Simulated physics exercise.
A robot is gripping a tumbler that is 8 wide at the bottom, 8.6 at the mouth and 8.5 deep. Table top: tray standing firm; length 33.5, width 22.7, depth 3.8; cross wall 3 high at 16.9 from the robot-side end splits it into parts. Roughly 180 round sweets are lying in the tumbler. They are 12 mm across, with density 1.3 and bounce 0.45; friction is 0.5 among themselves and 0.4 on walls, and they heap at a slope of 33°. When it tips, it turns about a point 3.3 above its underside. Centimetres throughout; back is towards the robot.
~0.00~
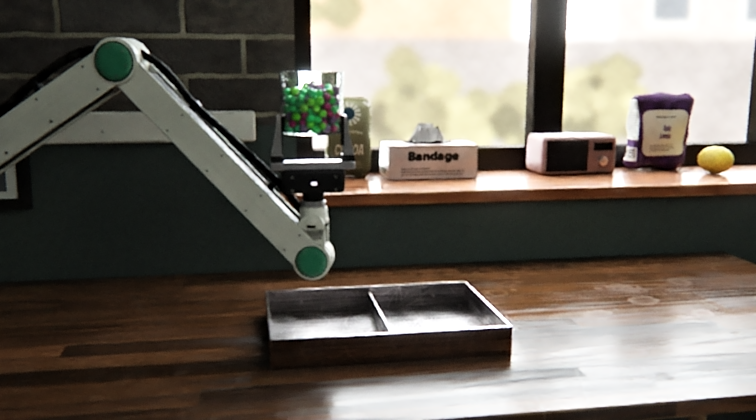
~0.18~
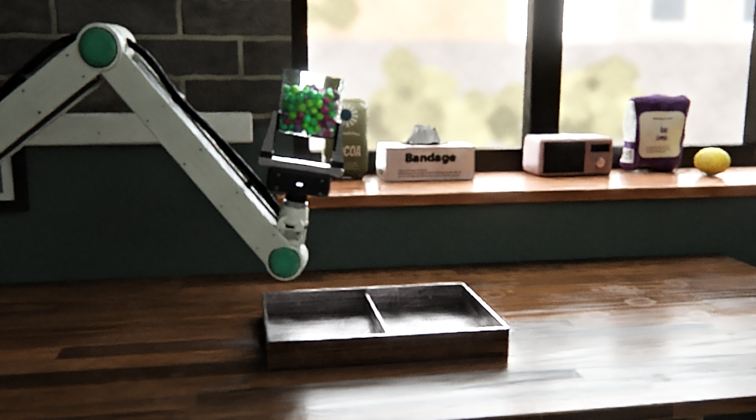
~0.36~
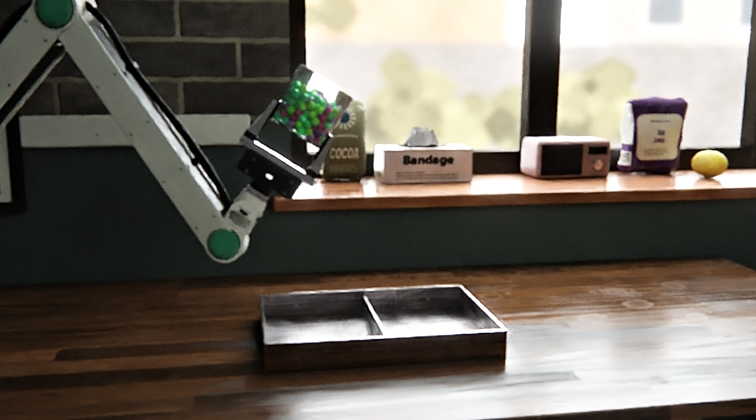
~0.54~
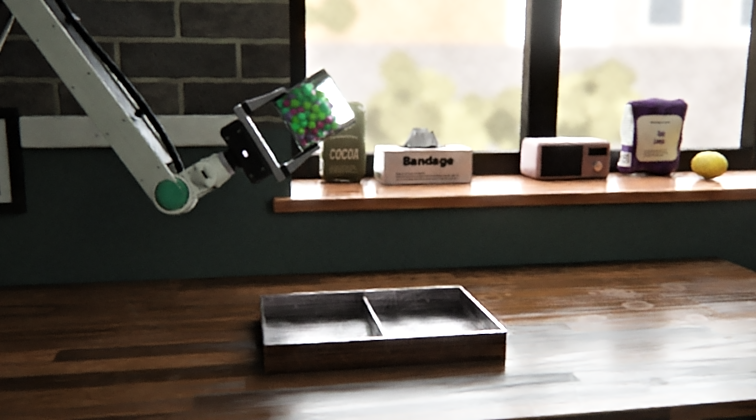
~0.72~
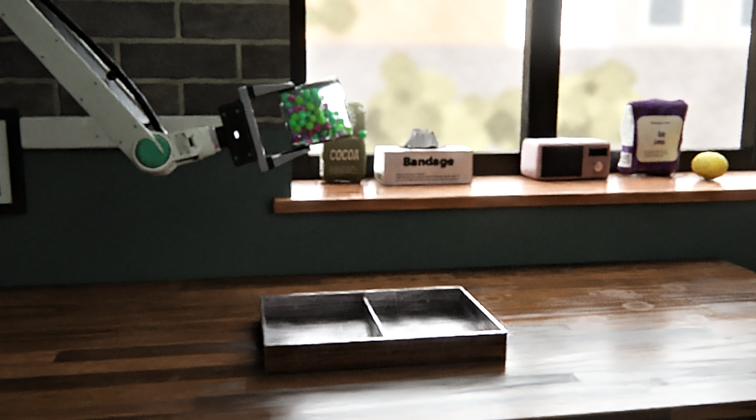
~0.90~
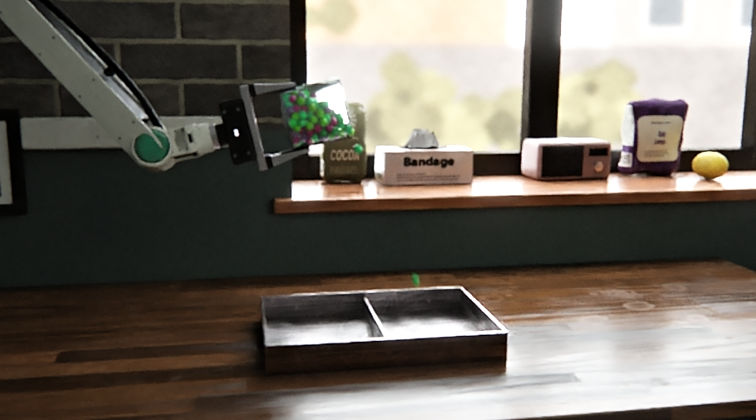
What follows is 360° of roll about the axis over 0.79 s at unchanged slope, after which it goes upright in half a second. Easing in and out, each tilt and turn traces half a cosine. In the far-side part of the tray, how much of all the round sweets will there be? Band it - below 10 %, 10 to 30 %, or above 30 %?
My answer is 10 to 30 %.
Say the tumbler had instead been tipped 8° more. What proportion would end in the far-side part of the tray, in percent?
About 35 %.
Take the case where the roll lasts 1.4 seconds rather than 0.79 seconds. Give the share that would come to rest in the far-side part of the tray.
With that change you'd see near 25 per cent.
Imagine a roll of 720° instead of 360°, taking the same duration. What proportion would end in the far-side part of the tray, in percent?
It would be near 15 per cent.
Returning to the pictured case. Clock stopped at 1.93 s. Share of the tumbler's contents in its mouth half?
It comes to around 40 per cent, more or less.
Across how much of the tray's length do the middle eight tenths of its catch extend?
20 cm, roughly.
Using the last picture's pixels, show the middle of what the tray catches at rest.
Roughly at pixel (403, 322).
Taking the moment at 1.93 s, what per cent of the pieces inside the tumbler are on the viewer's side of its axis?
About 40 percent, I'd say.
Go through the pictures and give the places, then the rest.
The first picture shows the tumbler middle at (312, 104), upright; upper third of the load around (312, 97), from x 285 to 335, top at y 90; 182 in the tumbler.
The second picture shows the tumbler middle at (310, 105), tipped 9°; upper third of the load around (309, 98), from x 285 to 335, top at y 90.
The third picture shows the tumbler middle at (310, 108), tipped 33°; upper third of the load around (305, 101), from x 280 to 340, top at y 85.
The fourth picture shows the tumbler middle at (312, 111), tipped 59°; upper third of the load around (306, 102), from x 280 to 335, top at y 90.
The fifth picture shows the tumbler middle at (313, 114), tipped 76°; upper third of the load around (304, 103), from x 285 to 365, top at y 90.
The sixth picture shows the tumbler middle at (314, 114), tipped 78°; upper third of the load around (304, 106), from x 285 to 415, top at y 95; 180 in the tumbler, 1 in the far-side part, 1 in flight or on a rim.
After 1.42 s, tipped 78°, highest piece 37 above the table; 161 in the tumbler, 3 in the robot-side part, 3 in the far-side part, 15 in flight or on a rim.
After 1.93 s, tipped 41°, highest piece 37 above the table; 142 in the tumbler, 31 in the far-side part, 7 in the robot-side part, 2 in flight or on a rim.
After 2.39 s, upright, highest piece 38 above the table; 142 in the tumbler, 32 in the far-side part, 8 in the robot-side part.
After 3.09 s, upright, highest piece 38 above the table; 142 in the tumbler, 32 in the far-side part, 8 in the robot-side part.
In the end, 142 in the tumbler, 32 in the far-side part, 8 in the robot-side part. That is 18 % in the far-side part of the tray.
